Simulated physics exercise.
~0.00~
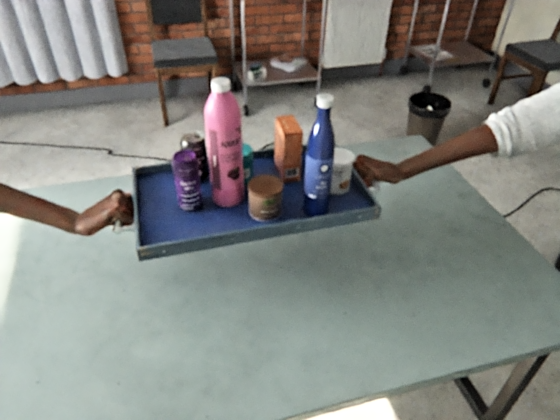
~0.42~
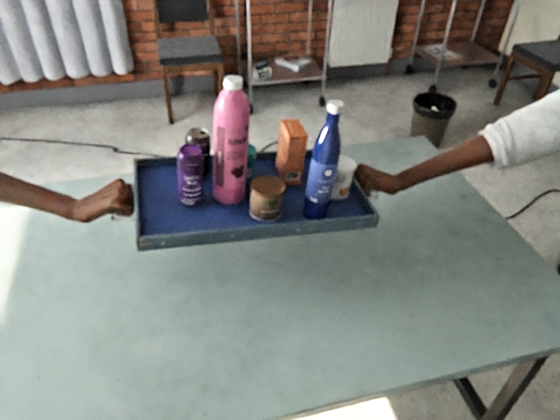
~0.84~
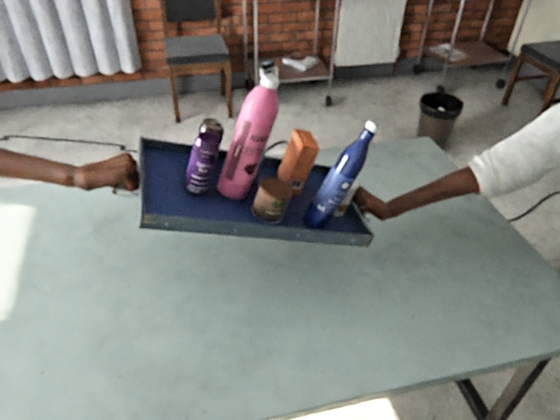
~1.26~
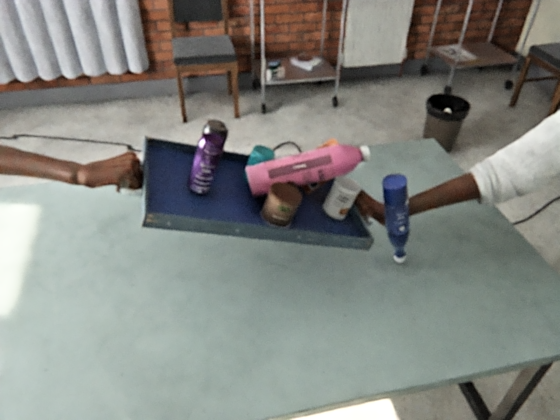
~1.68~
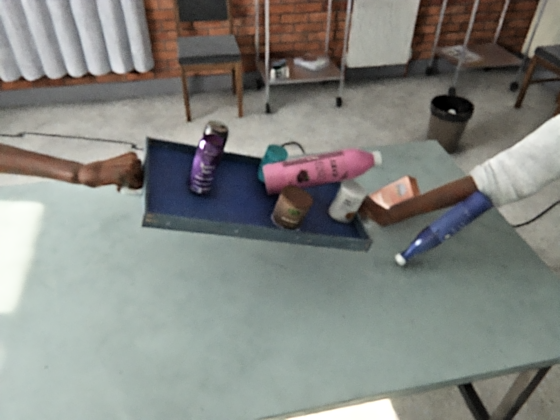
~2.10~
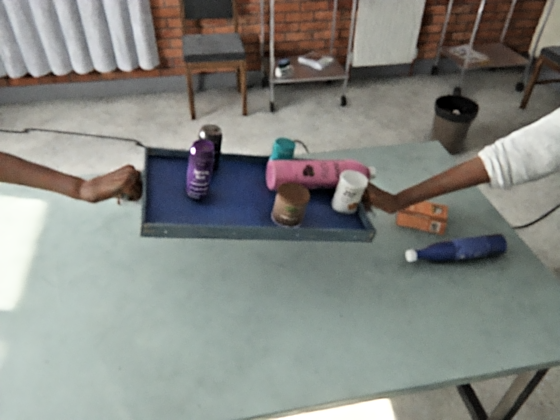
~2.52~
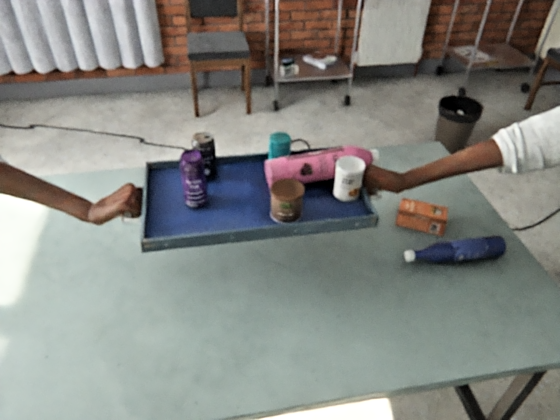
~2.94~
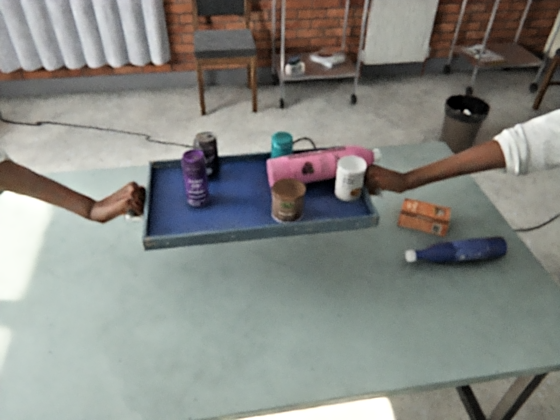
In a room with brick walls and a chair behind, seen from slightly above, two hands hold a blue tray over a pale green table. It carries a tall pink bottle, a blue bottle, an orange packet, a purple can and several small containers. The tray tips down to the right, and the bottles lean. The pink bottle topples onto its side, while the blue bottle drops over the right edge, followed by the orange packet. The tray levels with the purple can still standing at left, the pink bottle lying at right, and both fallen items resting on the table.
